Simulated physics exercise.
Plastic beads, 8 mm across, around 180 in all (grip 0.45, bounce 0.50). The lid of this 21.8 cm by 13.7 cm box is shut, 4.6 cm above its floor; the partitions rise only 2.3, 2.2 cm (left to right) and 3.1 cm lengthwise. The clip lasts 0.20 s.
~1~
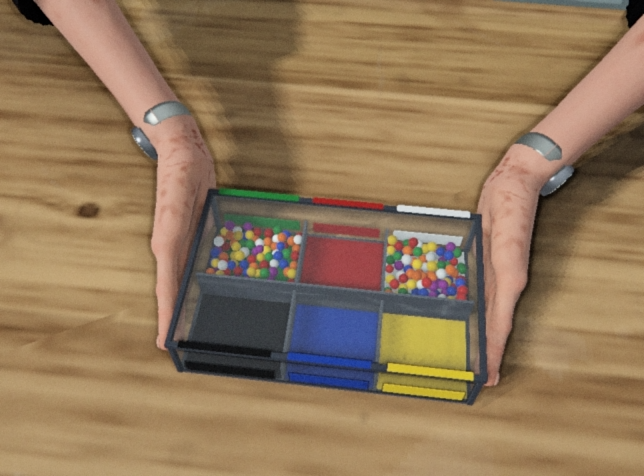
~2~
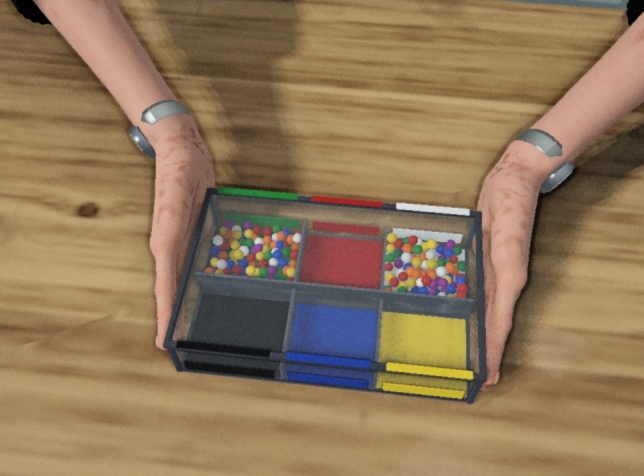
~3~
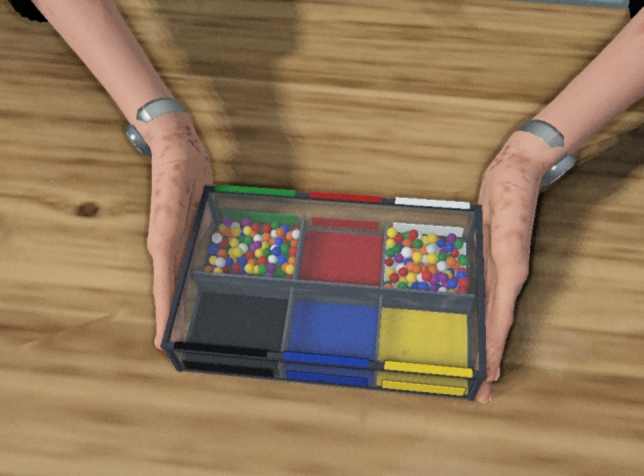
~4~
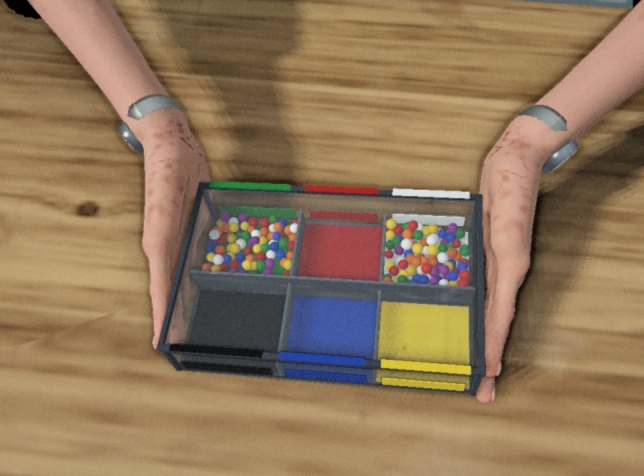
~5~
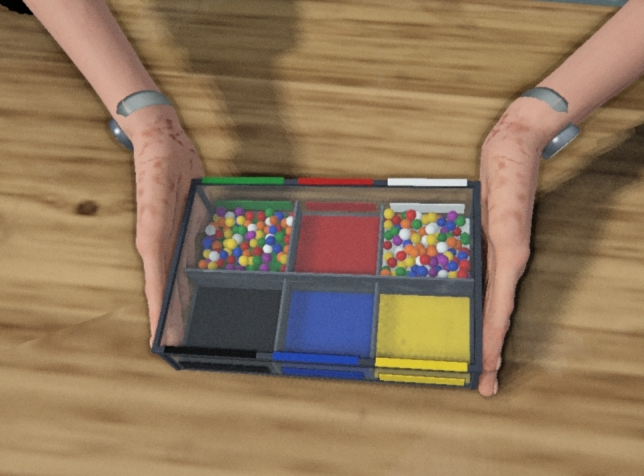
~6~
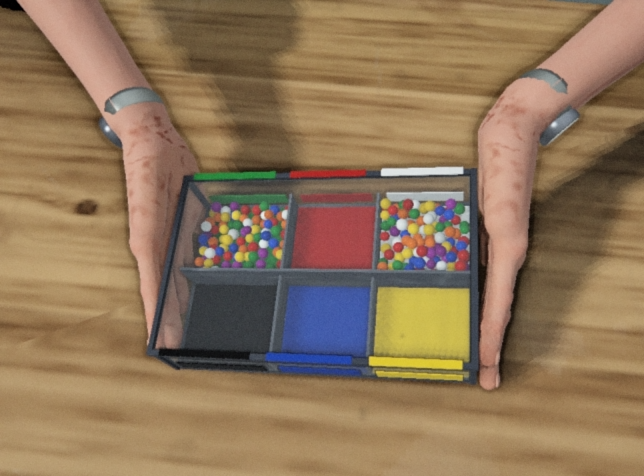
On a light wooden tabletop seen from above, two bare forearms with silvery wristbands reach in from the top corners. Their hands hold the sides of a clear, lidded box with six compartments: green, red and white behind, black, blue and yellow in front, with multicoloured beads in the green and white ones. The hands slowly tilt the box slightly, and the beads shift a little within their compartments.
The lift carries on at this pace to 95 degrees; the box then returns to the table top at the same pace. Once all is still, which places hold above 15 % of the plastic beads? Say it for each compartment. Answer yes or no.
Red compartment: No; blue compartment: No; green compartment: Yes; yellow compartment: No; white compartment: No; black compartment: Yes.
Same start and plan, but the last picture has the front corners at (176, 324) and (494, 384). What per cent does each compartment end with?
Red 5, blue 0, green 5, yellow 35, white 55, black 0.
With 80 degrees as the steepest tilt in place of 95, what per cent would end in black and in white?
Then: Black 25, white 20.
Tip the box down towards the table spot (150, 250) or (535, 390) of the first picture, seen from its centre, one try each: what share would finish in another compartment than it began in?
Some 45 and 45 per cent.
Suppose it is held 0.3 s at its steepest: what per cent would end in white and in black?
White 5, black 60.
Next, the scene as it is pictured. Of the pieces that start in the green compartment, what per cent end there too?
About 80 per cent.
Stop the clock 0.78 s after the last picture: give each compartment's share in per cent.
Red 5, blue 5, green 40, yellow 0, white 35, black 15.
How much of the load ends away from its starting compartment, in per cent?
Some 55 per cent.
Then, 0.78 s after the last picture, tilt 95 degrees; red 5 %, blue 5 %, green 40 %, white 35 %, black 15 %.
Then, 1.30 s after the last picture, tilt 42 degrees; red 5 %, blue 5 %, green 40 %, white 5 %, black 45 %.
Then, 1.88 s after the last picture, tilt 0 degrees; red 5 %, blue 5 %, green 35 %, white 5 %, black 45 %.
In the end, red 5 %, blue 5 %, green 35 %, yellow 0 %, white 5 %, black 45 %.
